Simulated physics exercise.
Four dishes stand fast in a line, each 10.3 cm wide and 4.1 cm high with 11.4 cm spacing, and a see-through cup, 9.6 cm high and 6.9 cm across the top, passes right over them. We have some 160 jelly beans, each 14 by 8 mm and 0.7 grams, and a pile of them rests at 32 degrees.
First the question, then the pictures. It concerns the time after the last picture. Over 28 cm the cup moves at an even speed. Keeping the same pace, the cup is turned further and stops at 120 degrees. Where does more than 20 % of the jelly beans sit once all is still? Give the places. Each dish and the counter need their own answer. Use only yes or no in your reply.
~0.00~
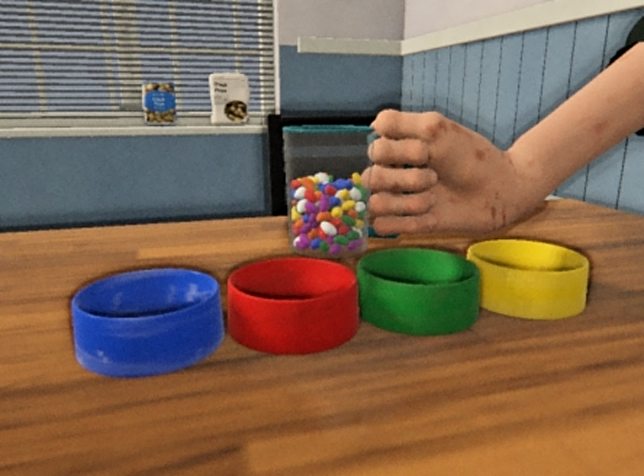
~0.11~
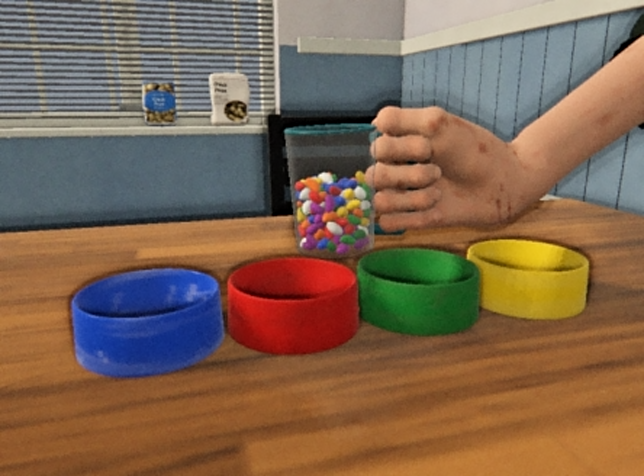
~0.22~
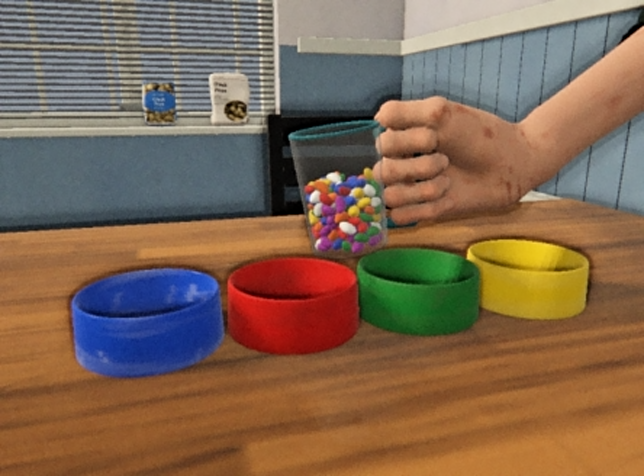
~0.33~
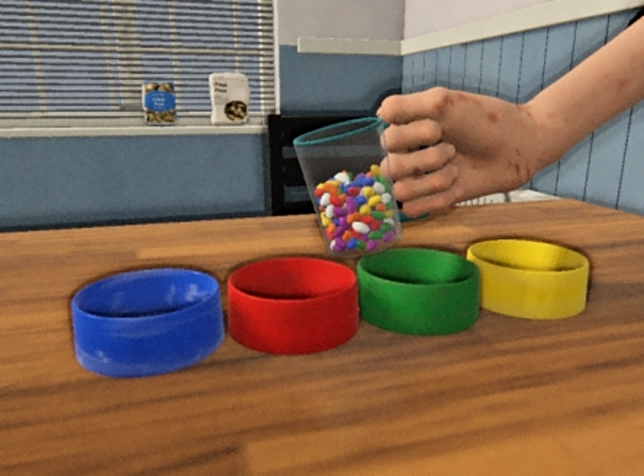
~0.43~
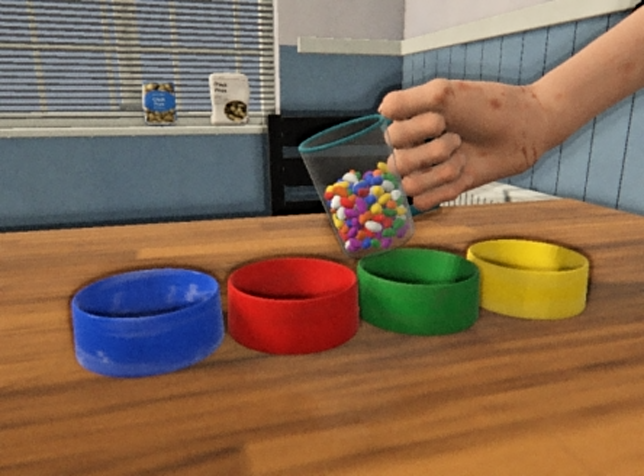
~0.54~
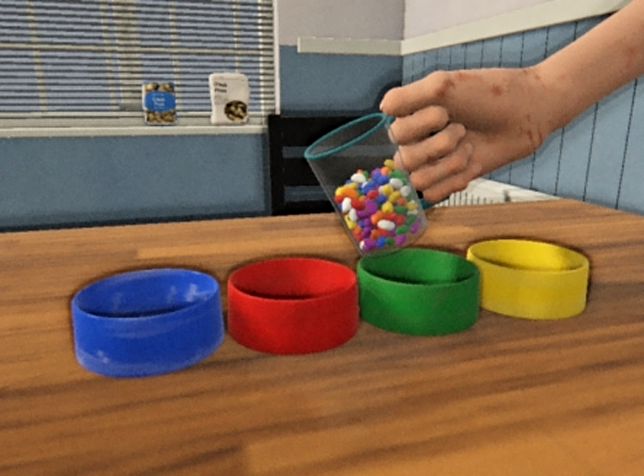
Red dish: No; blue dish: No; green dish: Yes; yellow dish: No; counter: No.
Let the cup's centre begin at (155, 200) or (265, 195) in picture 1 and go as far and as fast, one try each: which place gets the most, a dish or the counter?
The winner: Red; green.
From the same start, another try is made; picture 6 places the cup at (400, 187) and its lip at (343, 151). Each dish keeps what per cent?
In the end red holds 0, blue holds 0, green holds 0, yellow holds 100.
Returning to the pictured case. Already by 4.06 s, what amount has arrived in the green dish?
About 95 percent.
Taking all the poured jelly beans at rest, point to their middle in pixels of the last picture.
Approximately (429, 290) in the last picture.
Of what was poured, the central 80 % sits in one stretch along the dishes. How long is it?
It spans about 6 centimetres along the dishes.
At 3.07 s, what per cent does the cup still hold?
It works out to about 0 per cent of the load.
After 2.06 s, tilt 113 degrees; cup holds 75 %, green 25 %.
After 3.07 s, tilt 120 degrees; cup holds 0 %, green 95 %.
Then, at 4.06 s, tilt 120 degrees; cup holds 0 %, green 95 %.
In the end, at 4.4 s, red 0 %, blue 0 %, green 100 %, yellow 0 %, counter 5 %.
